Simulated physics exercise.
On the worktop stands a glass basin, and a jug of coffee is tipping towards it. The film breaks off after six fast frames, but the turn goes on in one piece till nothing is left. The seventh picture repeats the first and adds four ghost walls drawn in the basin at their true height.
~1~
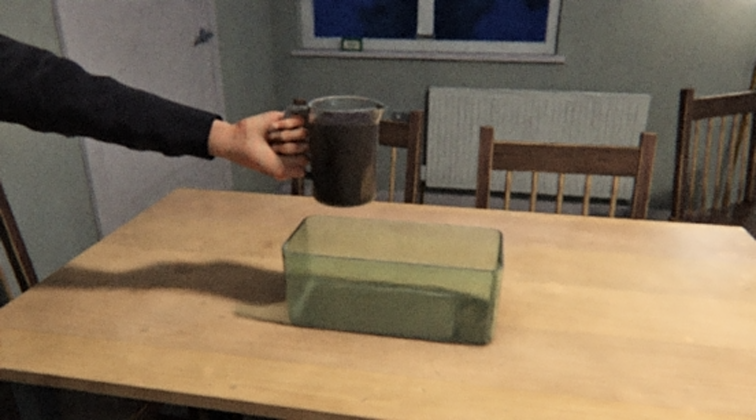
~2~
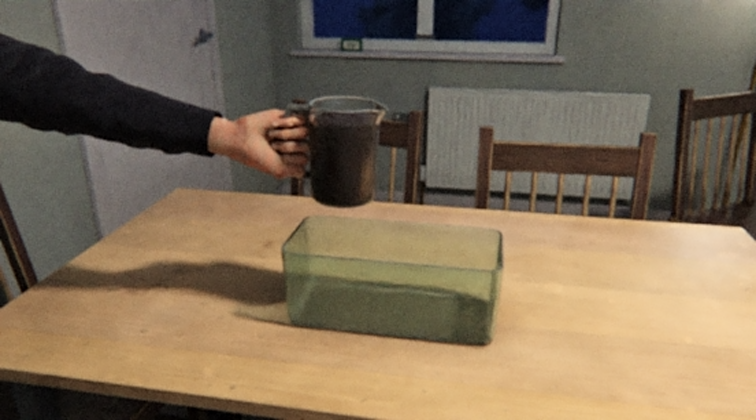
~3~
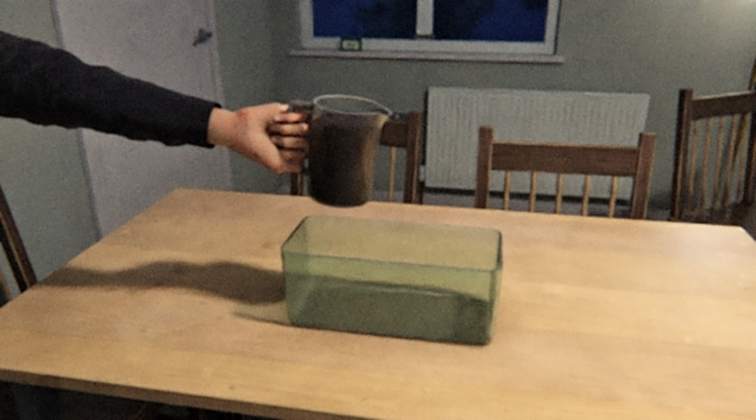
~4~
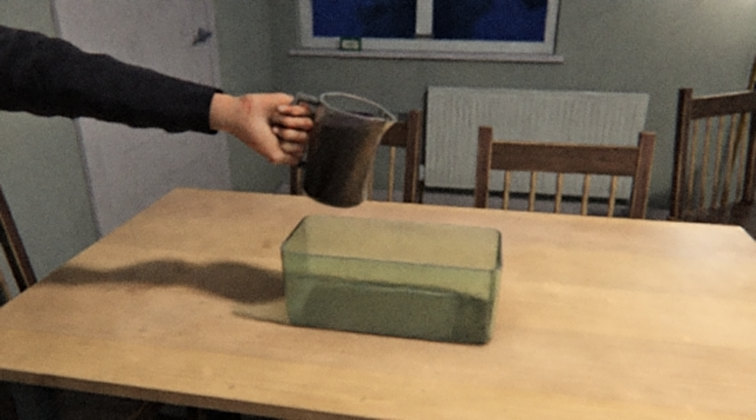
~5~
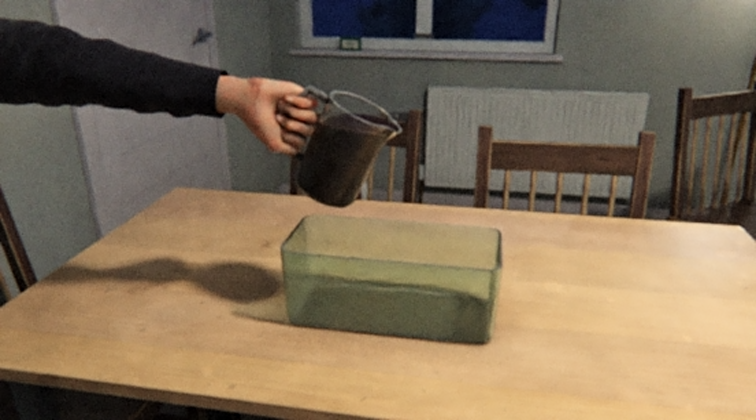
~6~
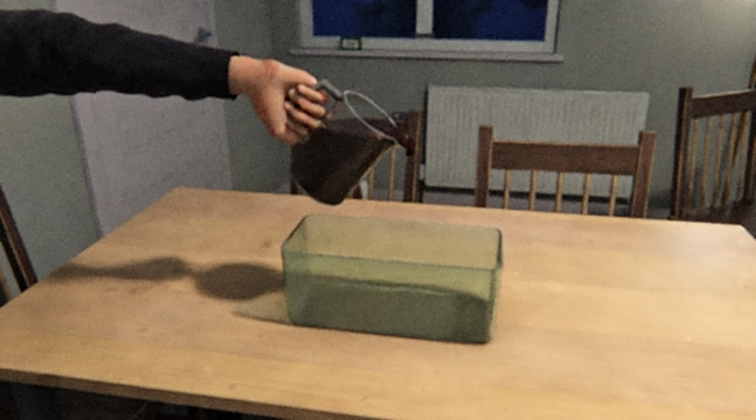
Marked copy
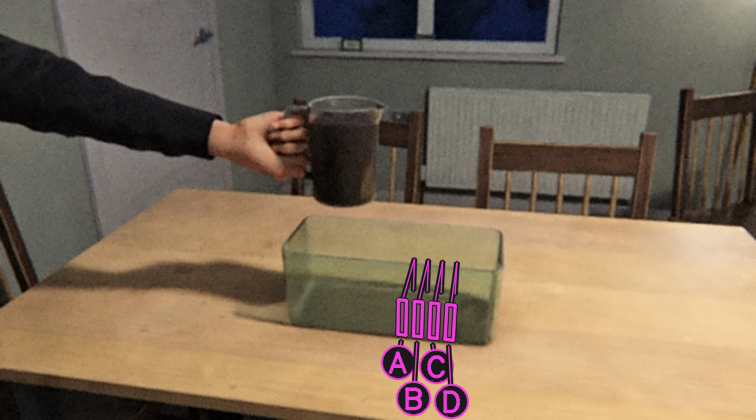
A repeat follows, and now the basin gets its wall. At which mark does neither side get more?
It is C.
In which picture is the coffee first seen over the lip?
Picture 6.
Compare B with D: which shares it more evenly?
That is position B.
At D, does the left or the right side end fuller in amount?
The left side.
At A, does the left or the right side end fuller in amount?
The right one.
On the marked copy, A at (401, 340); B at (416, 342); C at (432, 344); D at (448, 346).
Choosing A, about 9 % ends left of the wall and 90 % right of it.
Choosing B, about 25 % ends left of the wall and 73 % right of it.
Choosing C, about 51 % ends left of the wall and 48 % right of it.
Choosing D, about 85 % ends left of the wall and 13 % right of it; 3 % is lost outside.
